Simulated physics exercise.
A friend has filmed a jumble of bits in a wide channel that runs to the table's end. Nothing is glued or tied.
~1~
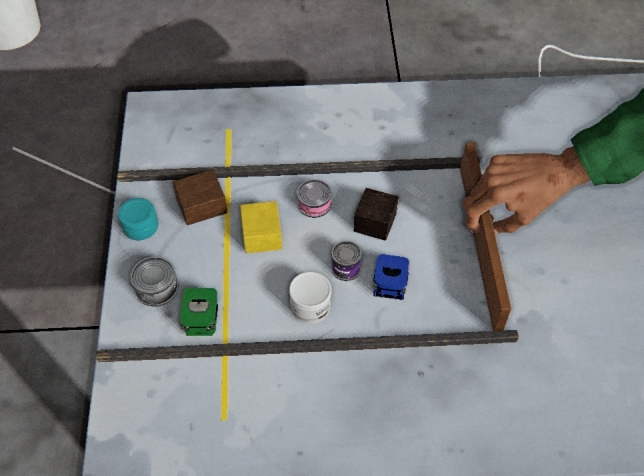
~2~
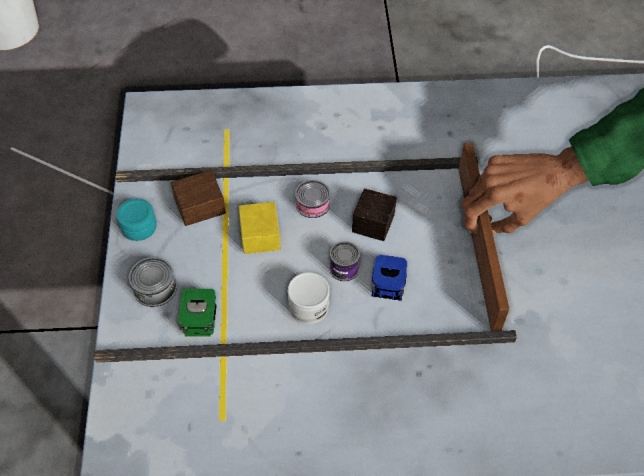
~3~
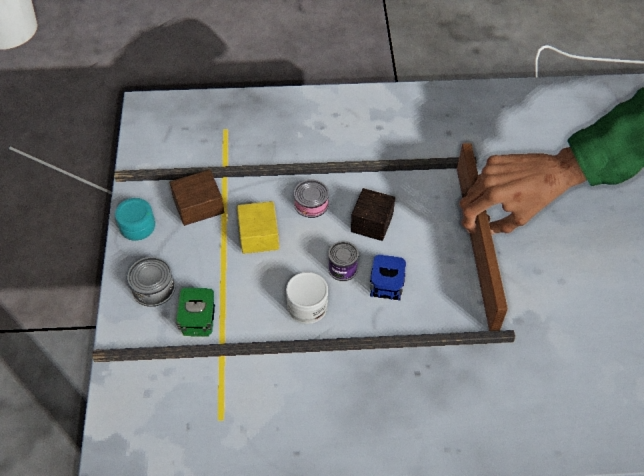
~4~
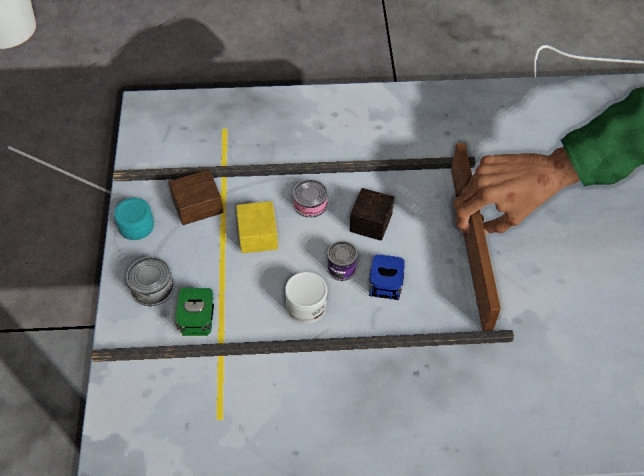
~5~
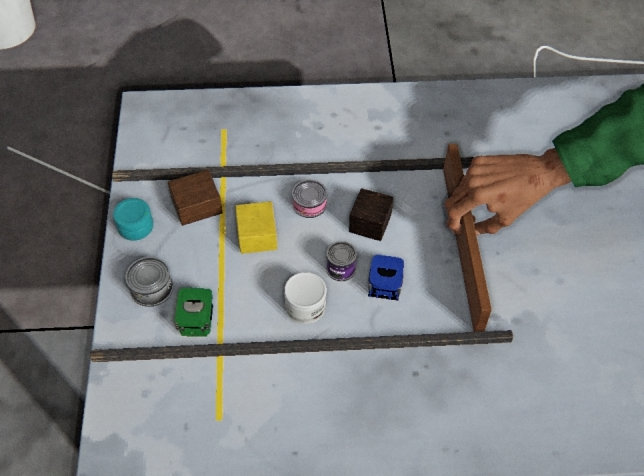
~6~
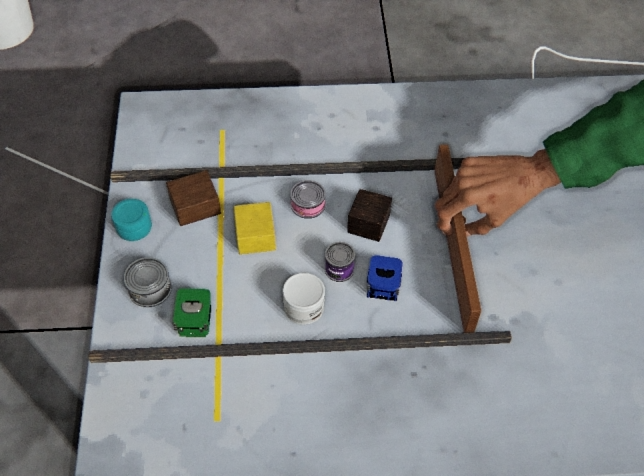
A hand in a green sleeve held a wooden board upright between two dark rails and slid it slightly left, while the blocks, tins and tubs scattered near the yellow line stayed untouched.
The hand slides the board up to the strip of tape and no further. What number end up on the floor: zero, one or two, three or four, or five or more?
The number that fall off is zero.
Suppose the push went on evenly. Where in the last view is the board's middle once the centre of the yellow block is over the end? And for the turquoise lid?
At (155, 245) for the yellow block; at (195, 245) for the turquoise lid.
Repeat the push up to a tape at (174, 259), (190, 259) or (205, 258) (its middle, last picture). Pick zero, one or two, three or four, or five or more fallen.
One after another: One to two; 1 or 2; zero.
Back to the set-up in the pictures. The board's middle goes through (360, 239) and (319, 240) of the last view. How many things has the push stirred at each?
3 and 5.
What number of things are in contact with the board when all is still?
That makes 4.
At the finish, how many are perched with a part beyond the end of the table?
The number is 0.
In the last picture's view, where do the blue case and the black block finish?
The blue case stops around (204, 288); the black block around (202, 227).
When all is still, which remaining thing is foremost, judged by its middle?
That is the turquoise lid.
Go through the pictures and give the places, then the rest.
The first frame shows turquoise lid (138, 219); grey tin (155, 282); brown block (200, 197); board (483, 233); tape (227, 257).
The second frame shows grey tin (153, 282); white tub (309, 299).
The third frame shows brown block (197, 198); black block (373, 215).
The fourth frame shows turquoise lid (134, 219); board (473, 233).
The fifth frame shows grey tin (150, 282); yellow block (256, 228).
The sixth frame shows turquoise lid (132, 220); grey tin (148, 282); brown block (194, 198); board (456, 235); tape (220, 257).
A little later, none off yet; turquoise lid at rest near (132, 220); grey tin at rest near (148, 282); brown block at rest near (194, 198).
When it is over, the number that fall off is zero.
